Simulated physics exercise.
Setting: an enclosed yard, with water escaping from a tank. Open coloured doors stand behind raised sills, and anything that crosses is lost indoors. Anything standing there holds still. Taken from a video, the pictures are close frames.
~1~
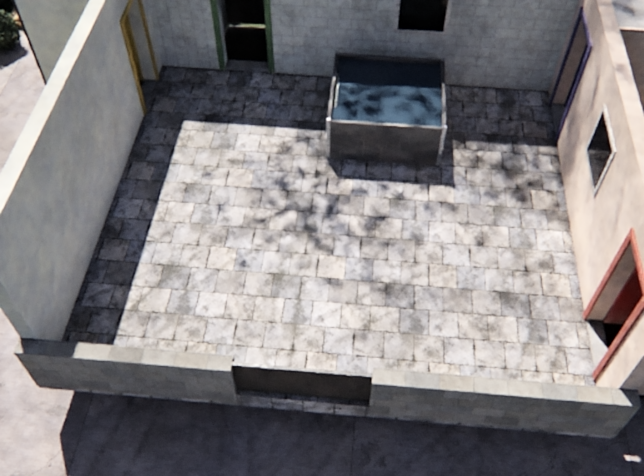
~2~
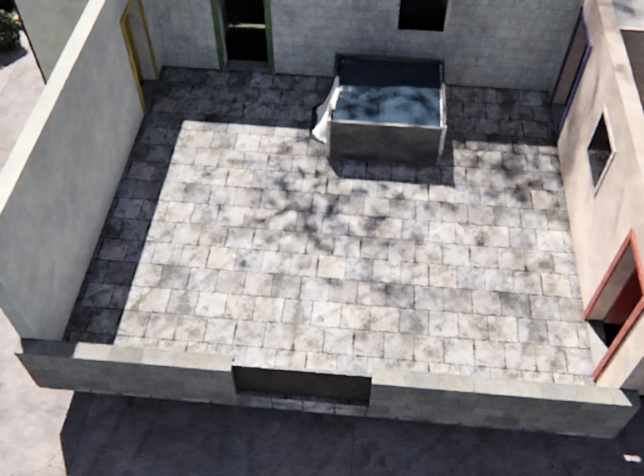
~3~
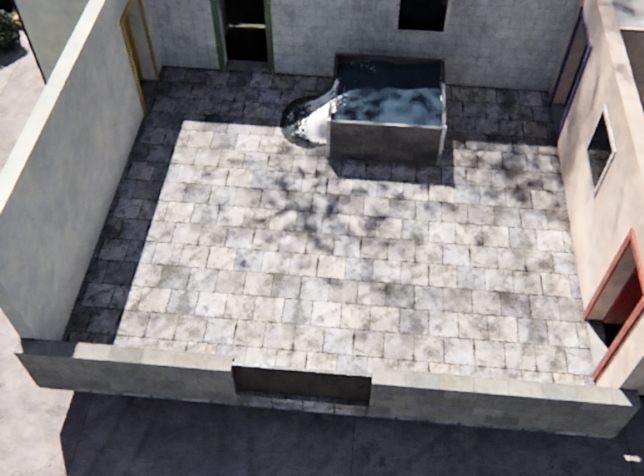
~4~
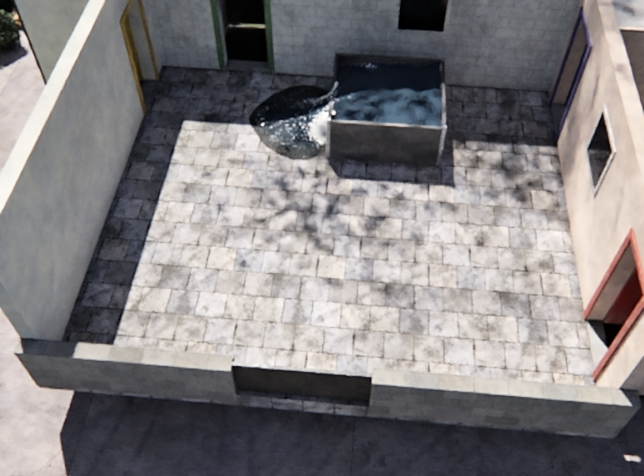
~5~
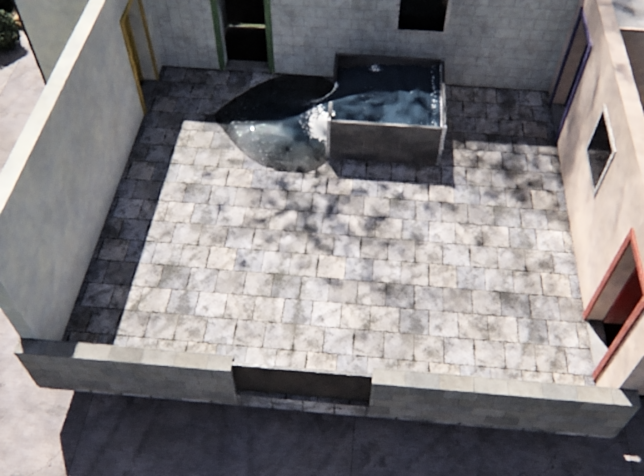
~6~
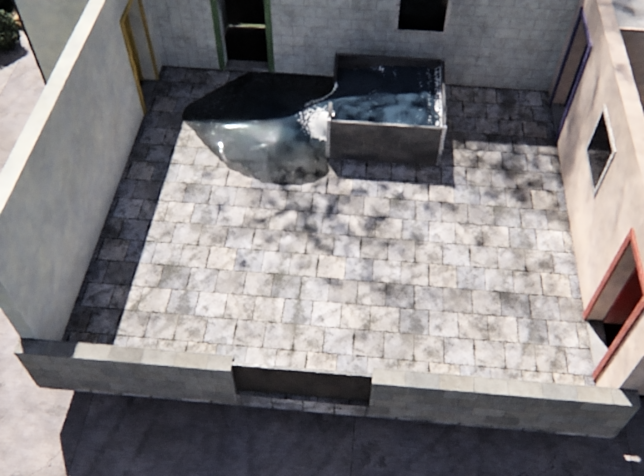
Water sits still in a dark tank near the back wall of a walled, paved yard with open coloured doorways, then begins pouring from the tank's left side. It splashes onto the paving and spreads leftward in a widening, rounded sheet, its front edge moving steadily farther from the tank.
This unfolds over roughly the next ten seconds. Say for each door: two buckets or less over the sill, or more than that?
The yellow door lets the inflow pass two buckets; the green door lets the inflow pass two buckets; the blue door keeps the inflow to two buckets or less; the red door keeps the inflow to two buckets or less.
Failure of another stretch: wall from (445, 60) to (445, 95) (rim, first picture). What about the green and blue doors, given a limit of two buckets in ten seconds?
Going door by door: The green one stays safe, and the blue one gets too much.
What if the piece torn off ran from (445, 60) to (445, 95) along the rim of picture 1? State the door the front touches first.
It's the one in blue.
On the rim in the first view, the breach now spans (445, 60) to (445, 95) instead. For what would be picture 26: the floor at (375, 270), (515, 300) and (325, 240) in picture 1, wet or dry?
Following the listed order, the three come out not reached, reached by the spill and not reached.
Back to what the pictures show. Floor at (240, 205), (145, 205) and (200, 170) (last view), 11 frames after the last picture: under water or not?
First swamped, then swamped, then swamped.
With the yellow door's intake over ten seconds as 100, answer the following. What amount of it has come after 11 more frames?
About 20 per cent.
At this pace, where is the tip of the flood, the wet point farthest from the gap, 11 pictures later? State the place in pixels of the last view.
At roughly (87, 273).
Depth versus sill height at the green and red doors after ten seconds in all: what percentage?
In order: Roughly 100 and 190 in a hundred.
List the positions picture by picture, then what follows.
The first picture shows still water in the water tank at (388, 92).
In the second picture, water pours out at (334, 110) and has run to (319, 139).
In the third picture, the front is at (285, 130), out from the gap at (334, 112).
In the fourth picture, water pours out at (334, 112) and has run to (255, 124).
In the fifth picture, the front is at (222, 119), out from the gap at (334, 112).
In the sixth picture, water pours out at (334, 112) and has run to (188, 117).
A moment on, water covers 25 % of the floor; the yellow door over two buckets in, the green door under two buckets in, the blue door not reached, the red door not reached.
Next, water covers 30 % of the floor; the yellow door far over two buckets in, the green door over two buckets in, the blue door not reached, the red door not reached.
Then, water covers 35 % of the floor; the yellow door far over two buckets in, the green door over two buckets in, the blue door not reached, the red door not reached.
Later, water covers 50 % of the floor; the yellow door far over two buckets in, the green door over two buckets in, the blue door not reached, the red door not reached.
In the end, water covers 75 % of the floor; the yellow door far over two buckets in, the green door far over two buckets in, the blue door not reached, the red door under two buckets in.
